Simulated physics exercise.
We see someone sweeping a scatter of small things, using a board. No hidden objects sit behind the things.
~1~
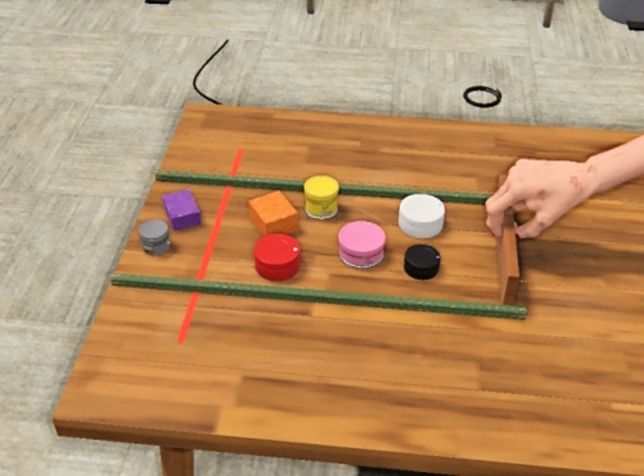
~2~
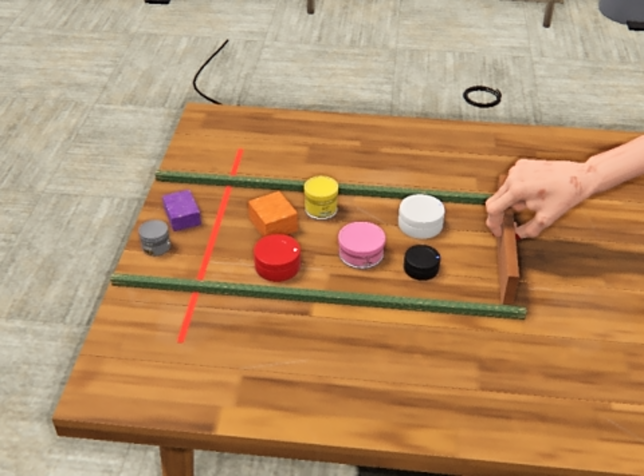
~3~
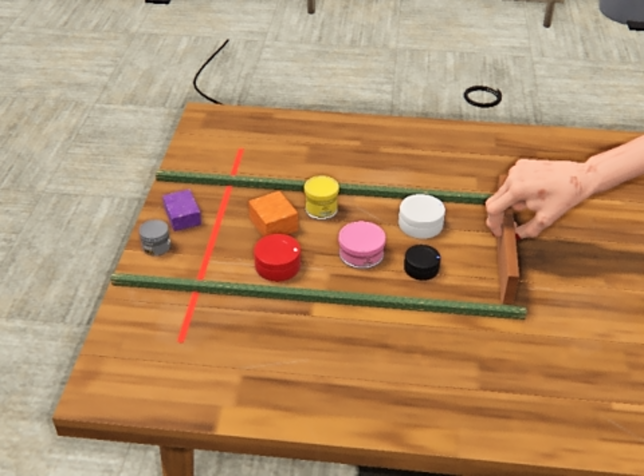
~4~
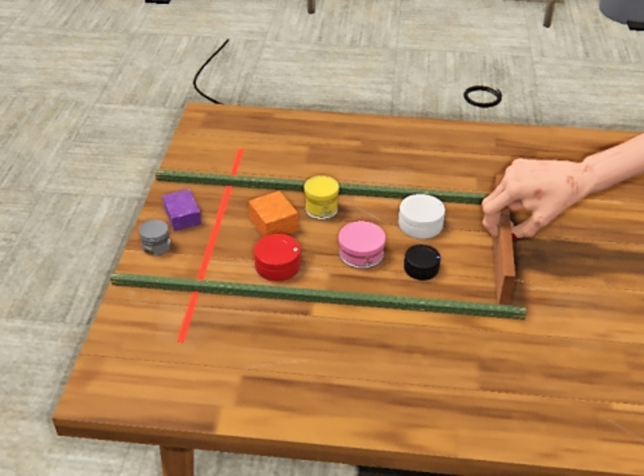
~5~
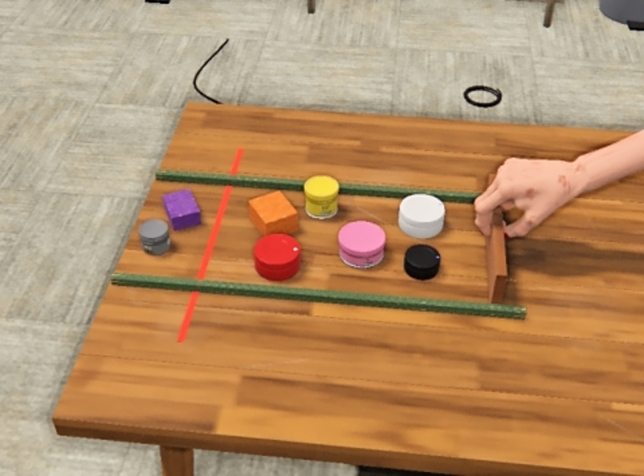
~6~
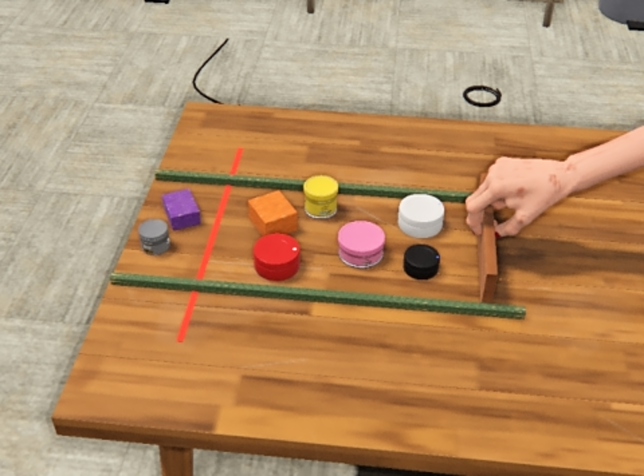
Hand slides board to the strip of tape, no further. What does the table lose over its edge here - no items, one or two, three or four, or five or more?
Those that leave the table: One or a pair.
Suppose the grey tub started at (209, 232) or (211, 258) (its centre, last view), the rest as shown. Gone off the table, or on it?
The grey tub stays in place, then drops away.
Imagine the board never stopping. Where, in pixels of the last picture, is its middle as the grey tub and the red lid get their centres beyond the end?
The middle is at (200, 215) when it's the grey tub, and at (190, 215) when it's the red lid.
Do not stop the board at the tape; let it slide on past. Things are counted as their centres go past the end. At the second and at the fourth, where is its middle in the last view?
Near (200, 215) and (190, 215).
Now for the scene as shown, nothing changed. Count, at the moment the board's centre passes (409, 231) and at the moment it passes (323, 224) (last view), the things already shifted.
First 3, after that 6.
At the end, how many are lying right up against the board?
That would be 2 of them.
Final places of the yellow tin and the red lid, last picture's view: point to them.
The yellow tin ends up near (176, 181), and the red lid near (146, 257).
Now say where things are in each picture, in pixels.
In the first frame, grey tub (155, 238); purple block (182, 210); orange block (273, 216); board (506, 239); tape (215, 233).
In the second frame, purple block (182, 210); yellow tin (321, 198).
In the third frame, orange block (273, 216); black lid (422, 262).
In the fourth frame, grey tub (155, 238); white lid (422, 216).
In the fifth frame, purple block (182, 210); red lid (277, 257).
In the sixth frame, grey tub (155, 238); purple block (181, 209); orange block (273, 216); board (486, 237); tape (214, 232).
Early on, none off yet; grey tub at rest near (155, 238); purple block at rest near (181, 209); orange block at rest near (273, 216).
A while later, none off yet; grey tub at rest near (155, 238); purple block at rest near (181, 209); orange block travelled about its own width near (232, 209).
Finally, the number that fall off is one or two; lost, purple block.
